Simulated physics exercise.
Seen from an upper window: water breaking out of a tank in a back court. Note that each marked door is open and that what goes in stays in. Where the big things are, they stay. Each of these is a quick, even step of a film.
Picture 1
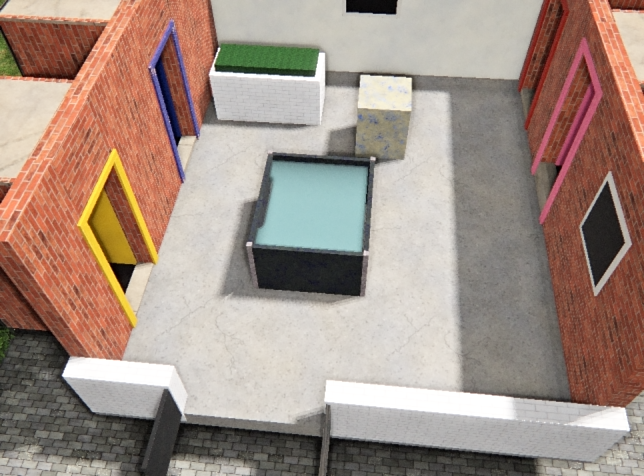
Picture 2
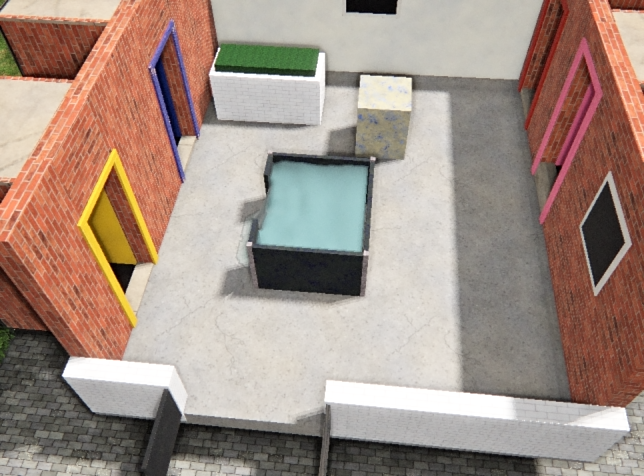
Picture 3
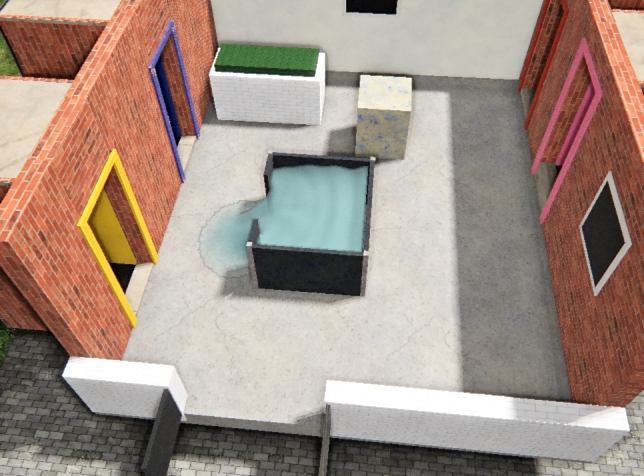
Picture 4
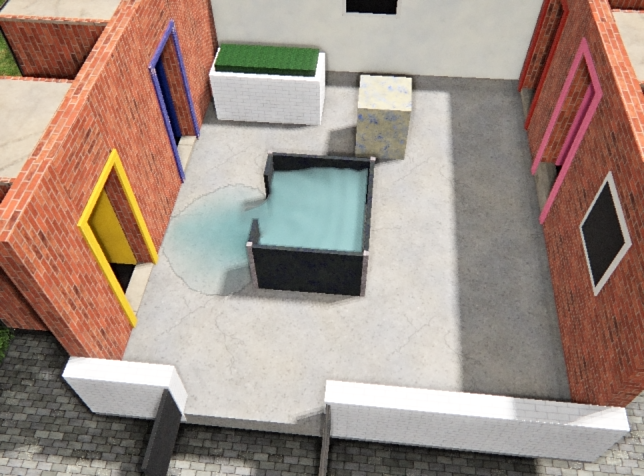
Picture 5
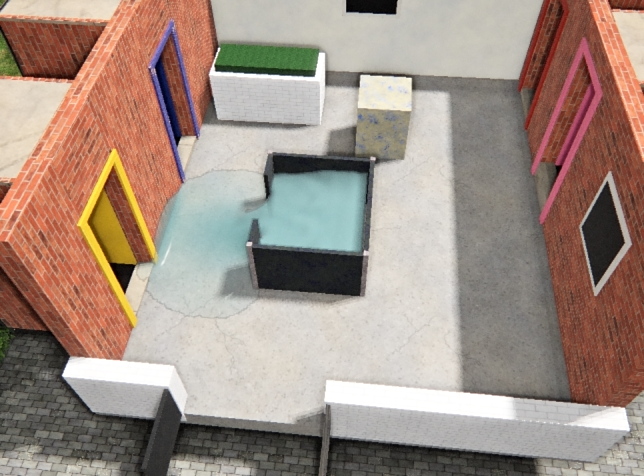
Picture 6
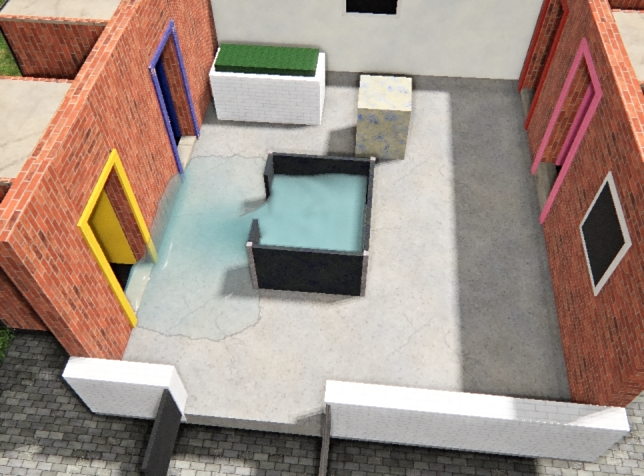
In a brick-walled courtyard, water pours from a dark tank's left side and spreads leftward.
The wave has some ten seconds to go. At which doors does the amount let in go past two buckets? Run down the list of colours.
My prediction: The red door is going to stay inside the allowance, the yellow door is going to overshoot the allowance, the pink door is going to stay inside the allowance, the blue door is going to overshoot the allowance.
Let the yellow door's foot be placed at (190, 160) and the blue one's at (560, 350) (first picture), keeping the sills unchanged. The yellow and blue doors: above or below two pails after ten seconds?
Well, the yellow door beats the threshold, but the blue door misses the threshold.
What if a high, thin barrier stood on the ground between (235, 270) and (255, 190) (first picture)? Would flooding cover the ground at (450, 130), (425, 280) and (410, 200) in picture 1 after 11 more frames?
In order: Untouched, untouched, untouched.
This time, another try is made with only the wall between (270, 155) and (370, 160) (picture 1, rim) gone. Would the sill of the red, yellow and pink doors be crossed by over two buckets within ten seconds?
Red: Crosses the line; yellow: Falls short; pink: Falls short.
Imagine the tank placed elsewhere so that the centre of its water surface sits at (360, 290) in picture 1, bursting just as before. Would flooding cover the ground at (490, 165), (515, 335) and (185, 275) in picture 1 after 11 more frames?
Spared, spared, hit.
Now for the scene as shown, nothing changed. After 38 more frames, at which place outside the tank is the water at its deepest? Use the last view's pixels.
Deepest spot: Around (114, 387).
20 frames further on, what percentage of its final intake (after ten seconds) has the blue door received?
About 95 per cent.
A moment on, water covers 20 % of the floor; the red door not reached, the yellow door over two buckets in, the pink door not reached, the blue door under two buckets in.
Next, water covers 25 % of the floor; the red door not reached, the yellow door far over two buckets in, the pink door not reached, the blue door over two buckets in.
Then, water covers 50 % of the floor; the red door not reached, the yellow door far over two buckets in, the pink door not reached, the blue door over two buckets in.
Later, water covers 80 % of the floor; the red door wet at the sill, nothing in, the yellow door far over two buckets in, the pink door not reached, the blue door over two buckets in.
In the end, water covers 95 % of the floor; the red door wet at the sill, nothing in, the yellow door far over two buckets in, the pink door wet at the sill, nothing in, the blue door over two buckets in.
